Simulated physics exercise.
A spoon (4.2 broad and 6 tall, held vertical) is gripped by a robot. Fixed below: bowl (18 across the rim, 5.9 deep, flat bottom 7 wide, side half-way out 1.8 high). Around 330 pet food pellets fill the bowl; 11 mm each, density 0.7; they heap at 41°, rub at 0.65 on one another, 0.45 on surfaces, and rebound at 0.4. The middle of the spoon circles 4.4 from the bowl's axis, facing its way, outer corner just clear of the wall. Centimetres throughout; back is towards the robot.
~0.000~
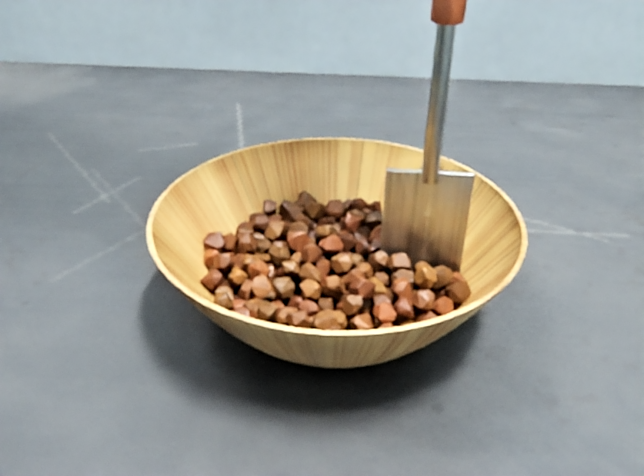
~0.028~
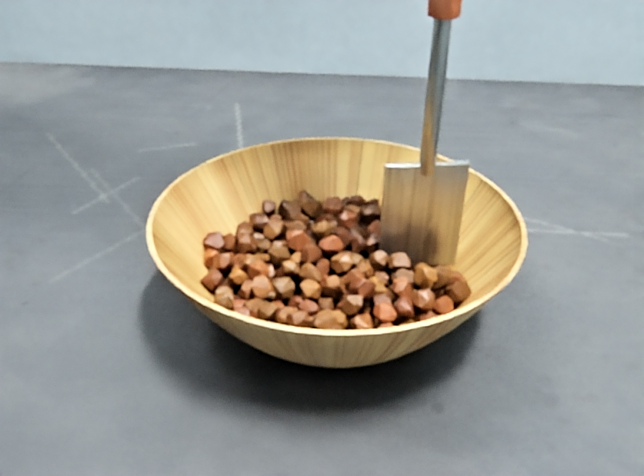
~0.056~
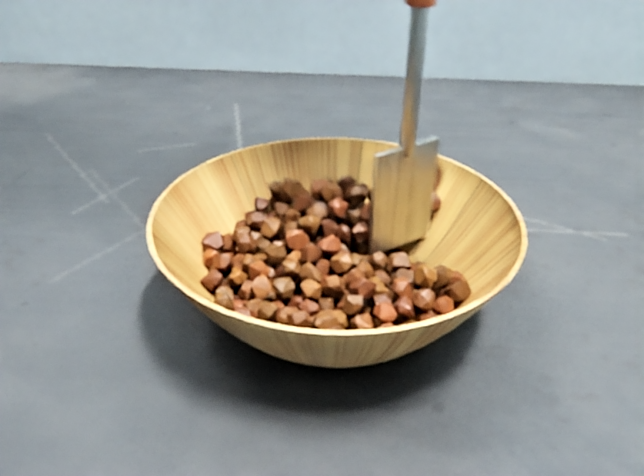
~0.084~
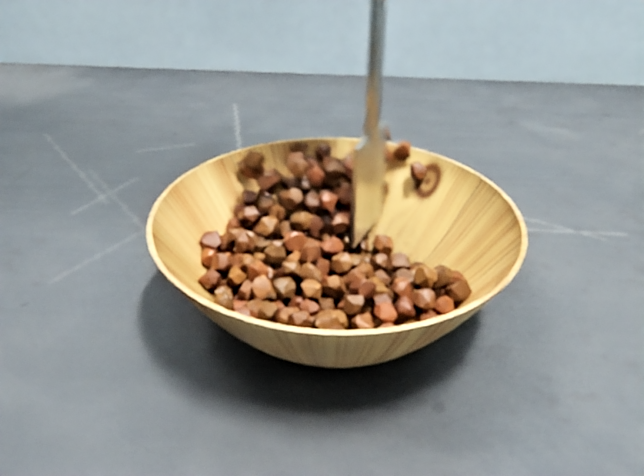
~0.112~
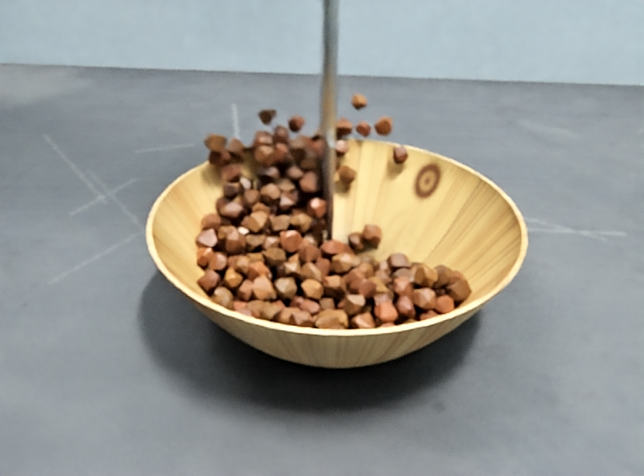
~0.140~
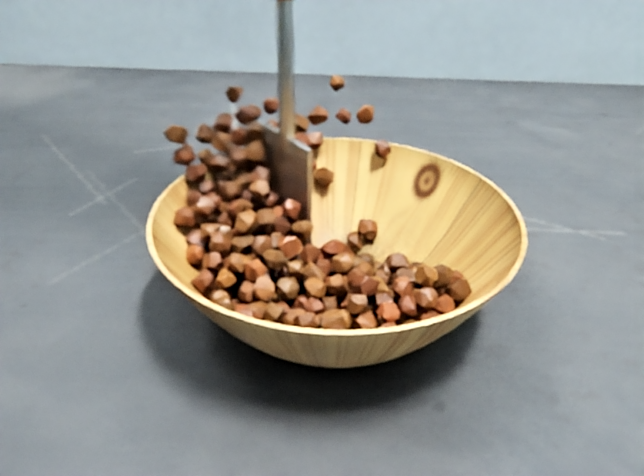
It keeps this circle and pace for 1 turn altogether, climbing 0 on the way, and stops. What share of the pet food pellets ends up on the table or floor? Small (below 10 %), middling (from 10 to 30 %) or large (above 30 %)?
A large share, above 30 %, ends on the table or floor.
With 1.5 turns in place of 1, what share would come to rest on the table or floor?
In that case some 45 per cent.
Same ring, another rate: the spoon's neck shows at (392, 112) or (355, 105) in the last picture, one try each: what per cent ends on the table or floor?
About 10 and 25 per cent.
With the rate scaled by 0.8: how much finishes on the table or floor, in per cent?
About 25 per cent.
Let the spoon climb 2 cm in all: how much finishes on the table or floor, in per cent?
Some 15 per cent.
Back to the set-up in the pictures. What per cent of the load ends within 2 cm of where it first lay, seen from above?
Roughly 20 per cent.
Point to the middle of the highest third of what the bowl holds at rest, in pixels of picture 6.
Around (393, 234).
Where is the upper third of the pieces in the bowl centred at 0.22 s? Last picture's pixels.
Near (243, 271).
By 0.22 s, 213° round, highest piece 11 above the table; 286 in the bowl, 1 on the table or floor, 40 in flight or on the tool.
By 0.29 s, 297° round, highest piece 12 above the table; 244 in the bowl, 27 on the table or floor, 56 in flight or on the tool.
By 0.53 s, 0° round, highest piece 6 above the table; 201 in the bowl, 126 on the table or floor.
By 1.23 s, 0° round, highest piece 5 above the table; 201 in the bowl, 126 on the table or floor.
Final count, 201 in the bowl, 126 on the table or floor. That is 39 % on the table or floor.
